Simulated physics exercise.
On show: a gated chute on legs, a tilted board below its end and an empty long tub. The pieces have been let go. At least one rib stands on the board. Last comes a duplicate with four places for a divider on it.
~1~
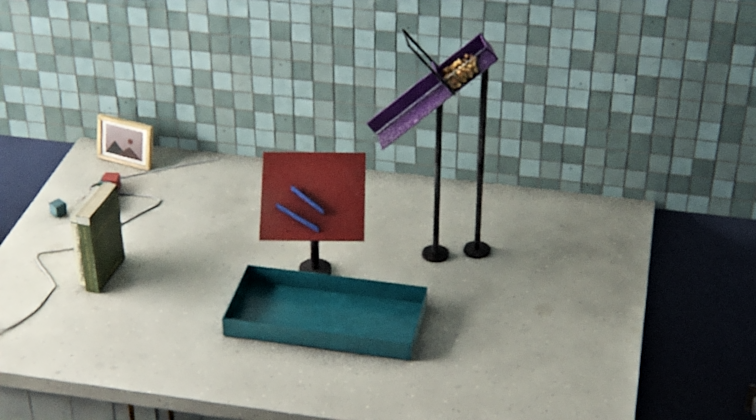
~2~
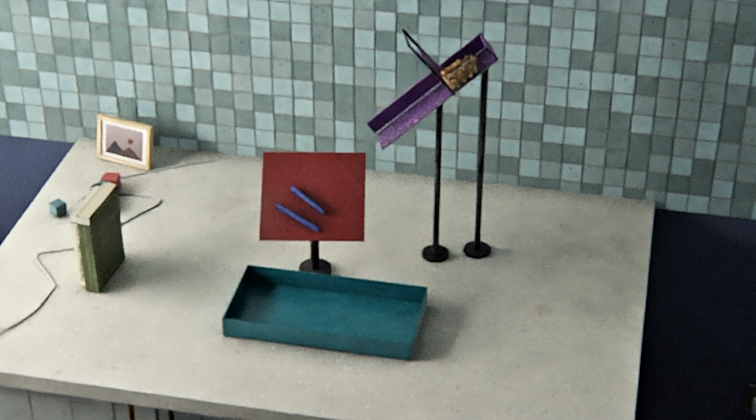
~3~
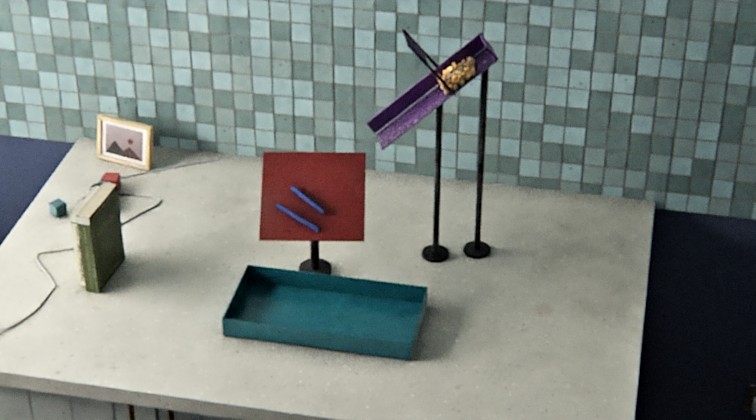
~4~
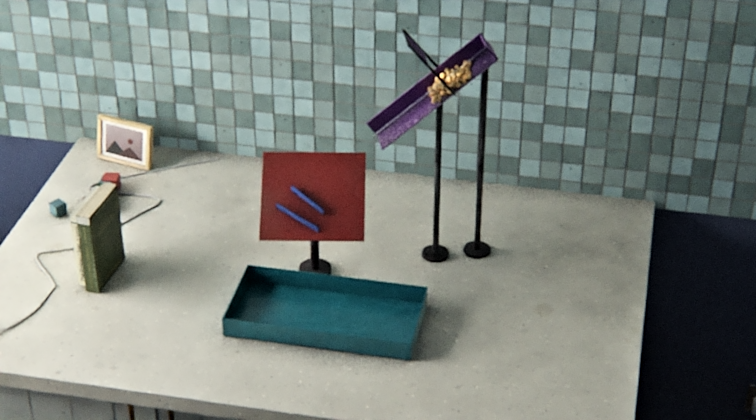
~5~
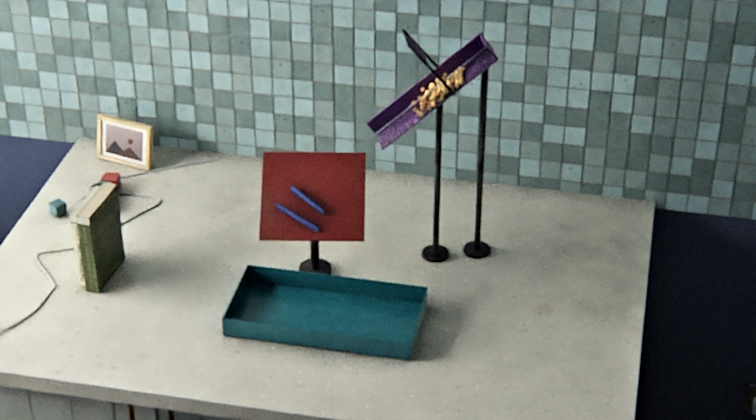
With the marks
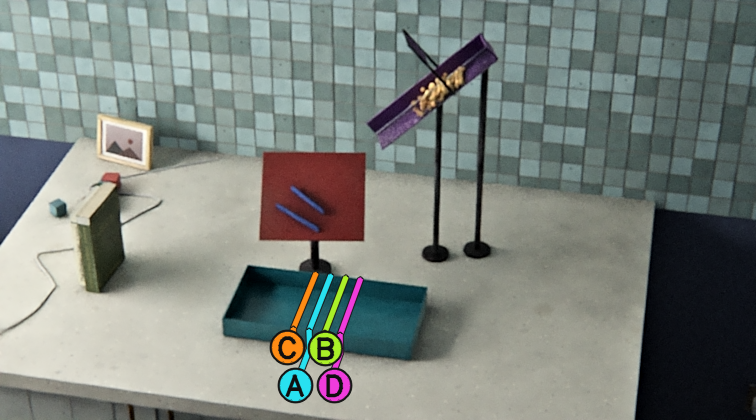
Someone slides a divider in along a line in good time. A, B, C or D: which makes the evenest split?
B.
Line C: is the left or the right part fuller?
More lands on the right.
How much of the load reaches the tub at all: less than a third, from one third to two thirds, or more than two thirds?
More than two thirds.
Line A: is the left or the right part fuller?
The right side.
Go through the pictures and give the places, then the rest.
Load behind the gate near (458, 71), dried chickpeas; lip of the chute near (380, 143), sloping fairly steeply, in the first frame.
Middle of the board near (313, 195), tilted fairly steeply; middle of its low edge near (312, 240); of its high edge near (314, 152), in the second frame.
Front corners of the tub near (222, 318) and (411, 343), empty; front of the load near (443, 87), in the third frame.
Middle of the load near (446, 81); its front near (434, 101), close to a quarter of the way to the lip; rib from (277, 204) to (318, 229); rib from (292, 186) to (323, 211), in the fourth frame.
Middle of the load near (440, 87); its front near (416, 110), close to half of the way to the lip, in the fifth frame.
On the marked copy, line A crosses the front rim at (309, 330); line B crosses the front rim at (325, 332); line C crosses the front rim at (293, 328); line D crosses the front rim at (340, 334).
With A, of what is caught, a small share on the left of the divider, the bulk on the right.
With B, of what is caught, close to half on the left of the divider, close to half on the right.
With C, of what is caught, a small share on the left of the divider, all but a few on the right.
With D, of what is caught, all but a few on the left of the divider, only a few on the right.
